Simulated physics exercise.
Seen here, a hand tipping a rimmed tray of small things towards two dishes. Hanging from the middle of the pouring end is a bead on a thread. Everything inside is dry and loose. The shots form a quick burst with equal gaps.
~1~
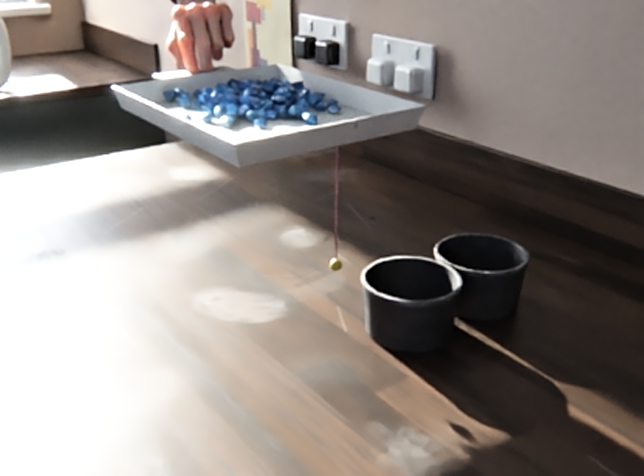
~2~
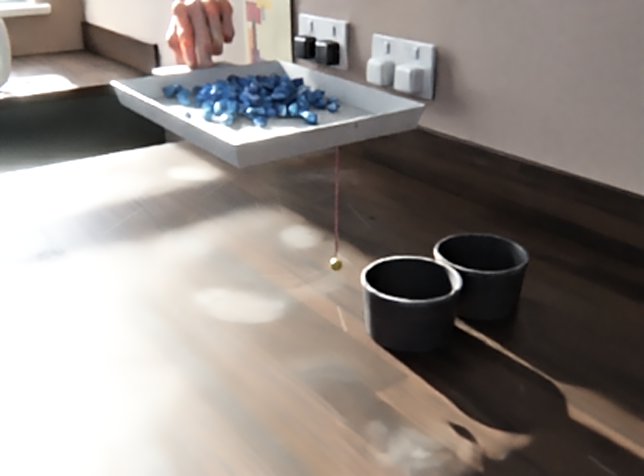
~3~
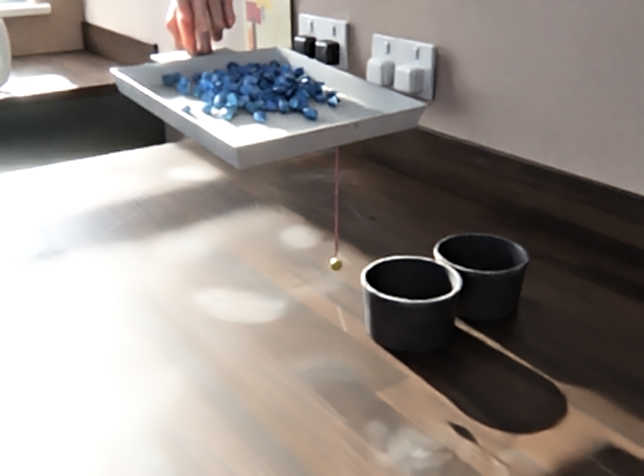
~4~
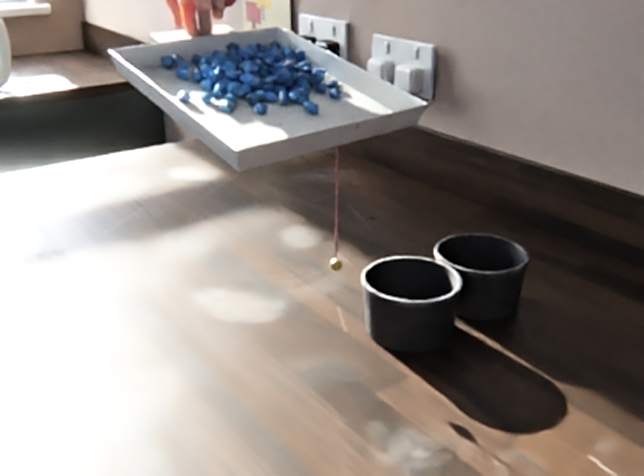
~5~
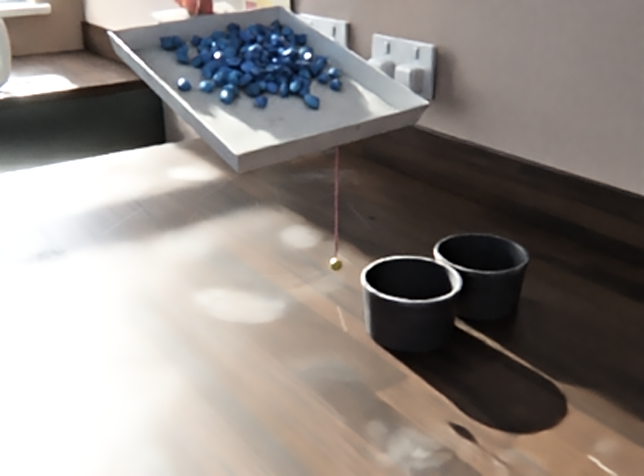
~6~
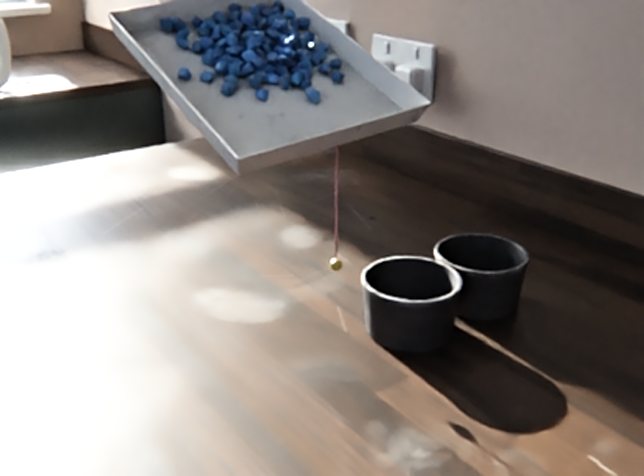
A hand lifts the far side of a pale tray of blue stones, tilting it steadily.
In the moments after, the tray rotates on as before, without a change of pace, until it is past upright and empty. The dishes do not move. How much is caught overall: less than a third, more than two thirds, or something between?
The dishes are left with a scant portion, below a third.
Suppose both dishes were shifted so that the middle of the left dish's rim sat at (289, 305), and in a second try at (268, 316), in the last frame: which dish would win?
In turn: The dish on the left-hand side, then the dish on the left-hand side.
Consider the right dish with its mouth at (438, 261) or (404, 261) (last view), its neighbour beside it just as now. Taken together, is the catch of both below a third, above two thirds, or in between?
Earlier place: Under a third. Later place: Under a third.
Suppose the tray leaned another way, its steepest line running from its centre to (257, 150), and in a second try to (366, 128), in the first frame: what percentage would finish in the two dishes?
First case around 0 per cent, second case 60 per cent.
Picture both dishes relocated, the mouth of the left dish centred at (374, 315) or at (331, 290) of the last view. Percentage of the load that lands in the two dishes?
50 % and 20 %.
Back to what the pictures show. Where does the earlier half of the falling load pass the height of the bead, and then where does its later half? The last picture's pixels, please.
Earlier half at (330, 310), later half at (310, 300).
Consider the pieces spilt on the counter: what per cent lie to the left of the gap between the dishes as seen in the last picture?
Close to 90 %.
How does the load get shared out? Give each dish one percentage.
Left dish around 10, right dish around 0, both in a hundred.
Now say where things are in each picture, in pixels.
In the first frame, corners of the pouring end near (238, 140) and (417, 105), level; middle of the load near (261, 97), aquarium stones; left dish near (444, 318); right dish near (514, 288); bead on its thread near (336, 265).
In the second frame, corners of the pouring end near (238, 141) and (417, 105), level; middle of the load near (261, 94).
In the third frame, corners of the pouring end near (238, 143) and (418, 104), tipped barely, lowest at the left corner; middle of the load near (261, 84).
In the fourth frame, corners of the pouring end near (239, 146) and (419, 103), tipped a little, lowest at the left corner; middle of the load near (261, 70).
In the fifth frame, corners of the pouring end near (240, 149) and (421, 102), tipped clearly, lowest at the left corner; middle of the load near (262, 56).
In the sixth frame, corners of the pouring end near (241, 153) and (422, 101), tipped clearly, lowest at the left corner; middle of the load near (264, 43); left dish near (444, 318); right dish near (514, 288).
Shortly afterwards, tray tipped steeply; the bulk on the tray; near a quarter in the air.
Next, tray tipped past a quarter turn; near a quarter on the tray; only a few in the left dish; near two thirds outside both; near a quarter in the air.
Some moments later, tray tipped past a quarter turn; a little in the left dish; all but a few outside both.
In the end, tray tipped past a quarter turn; a little in the left dish; none at all in the right dish; all but a few outside both.
